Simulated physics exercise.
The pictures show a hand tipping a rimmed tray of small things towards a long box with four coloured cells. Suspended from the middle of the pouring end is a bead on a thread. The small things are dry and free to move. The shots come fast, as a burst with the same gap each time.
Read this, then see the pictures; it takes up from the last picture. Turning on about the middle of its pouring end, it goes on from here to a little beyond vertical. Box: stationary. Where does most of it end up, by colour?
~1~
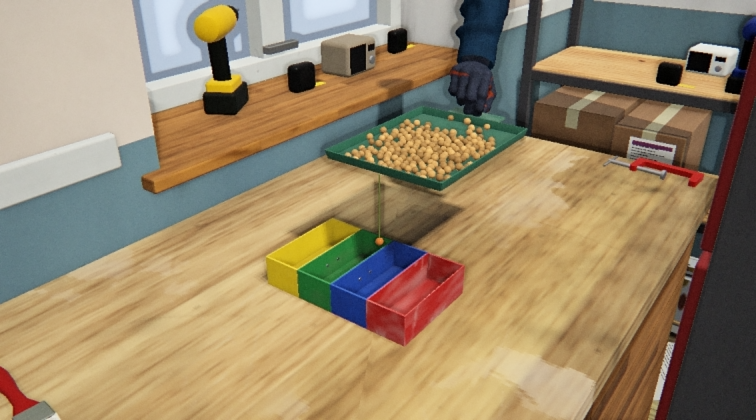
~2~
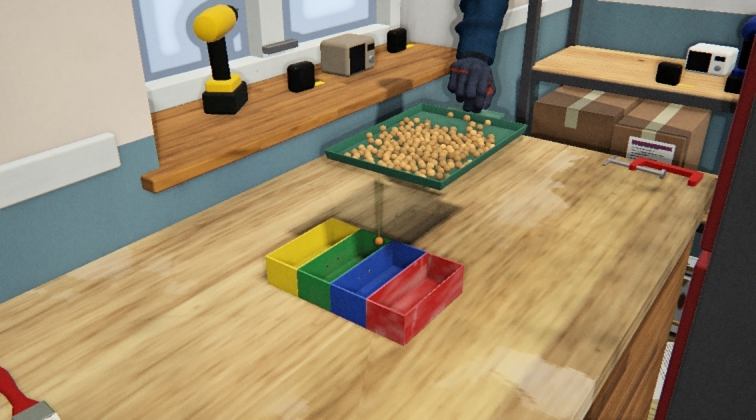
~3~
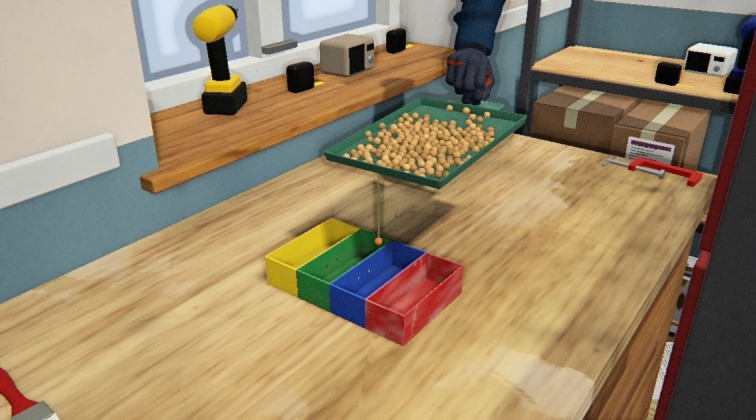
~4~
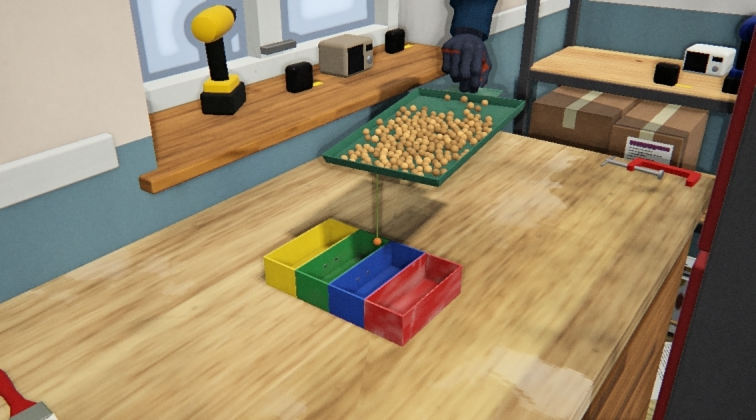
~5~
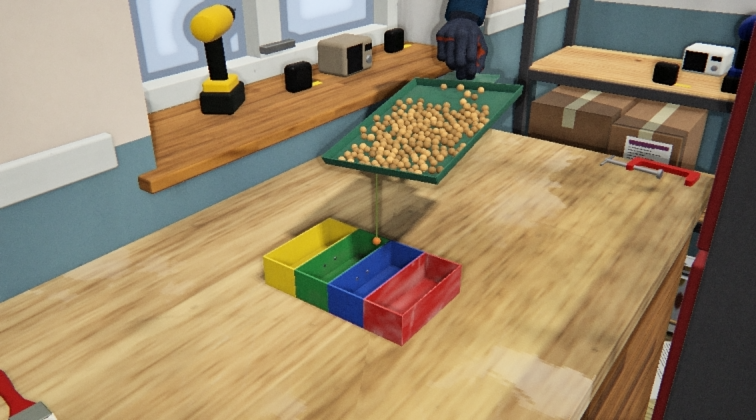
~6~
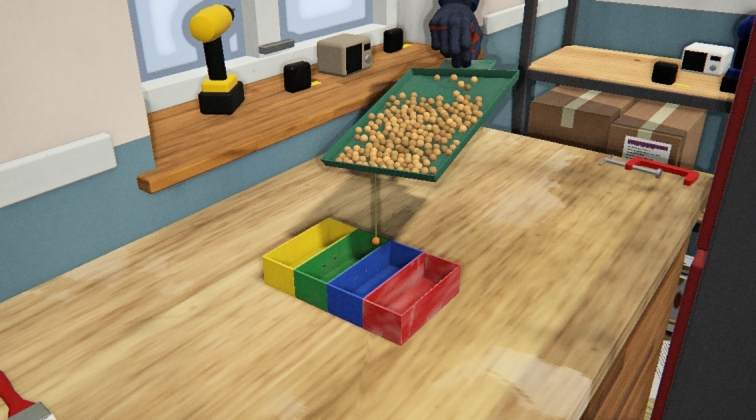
Most of it ends up in yellow.
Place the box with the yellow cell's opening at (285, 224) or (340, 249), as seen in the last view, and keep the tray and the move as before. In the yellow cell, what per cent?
First 0 per cent, second 30 per cent.
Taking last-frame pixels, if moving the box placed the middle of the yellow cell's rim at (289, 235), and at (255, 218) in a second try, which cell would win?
First place: The green cell; second place: That blue cell.
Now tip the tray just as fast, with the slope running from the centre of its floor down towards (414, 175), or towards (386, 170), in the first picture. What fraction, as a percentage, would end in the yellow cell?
First case about 0 percent; second case about 20 percent.
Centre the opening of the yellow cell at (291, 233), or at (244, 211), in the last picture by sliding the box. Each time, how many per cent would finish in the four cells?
Result, in turn: 90 %, 70 %.
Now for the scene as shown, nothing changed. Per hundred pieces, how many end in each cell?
In per cent: The yellow cell gets 50, the green cell 30, the blue cell 10 and the red cell 0.
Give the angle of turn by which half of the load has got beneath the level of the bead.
About 85° of tilt.
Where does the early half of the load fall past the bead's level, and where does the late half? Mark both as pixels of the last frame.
I'd put it at roughly (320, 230), and after that at roughly (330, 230).
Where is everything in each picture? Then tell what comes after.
Corners of the pouring end (328, 150) and (441, 182), level; middle of the load (429, 149), round wooden beads; bead on its thread (379, 241); yellow cell (283, 274); green cell (314, 288); blue cell (349, 303); red cell (386, 320), in the first frame.
Corners of the pouring end (327, 150) and (440, 181), level; middle of the load (428, 148), in the second frame.
Corners of the pouring end (326, 151) and (439, 180), tipped barely, lowest at the left corner; middle of the load (427, 144), in the third frame.
Corners of the pouring end (325, 154) and (437, 178), tipped a little, lowest at the left corner; middle of the load (425, 139), in the fourth frame.
Corners of the pouring end (324, 156) and (435, 176), tipped clearly, lowest at the left corner; middle of the load (421, 134), in the fifth frame.
Corners of the pouring end (323, 158) and (433, 174), tipped clearly, lowest at the left corner; middle of the load (414, 132), almost all on the move; yellow cell (279, 274); green cell (311, 288); blue cell (345, 303); red cell (382, 319), in the sixth frame.
Just after the last frame, tray tipped steeply; roughly two thirds on the tray; about a tenth in the yellow cell; just a few in the green cell; just a few in the blue cell; roughly a quarter falling or outside the box.
A moment on, tray tipped past a quarter turn; about a tenth on the tray; roughly half in the yellow cell; roughly a quarter in the green cell; about a tenth in the blue cell; just a few in the red cell; roughly a quarter falling or outside the box.
Further on, tray tipped past a quarter turn; roughly half in the yellow cell; roughly a quarter in the green cell; about a tenth in the blue cell; just a few in the red cell; about a tenth falling or outside the box.
When it is over, tray tipped past a quarter turn; roughly half in the yellow cell; roughly a quarter in the green cell; about a tenth in the blue cell; just a few in the red cell; about a tenth outside the box.
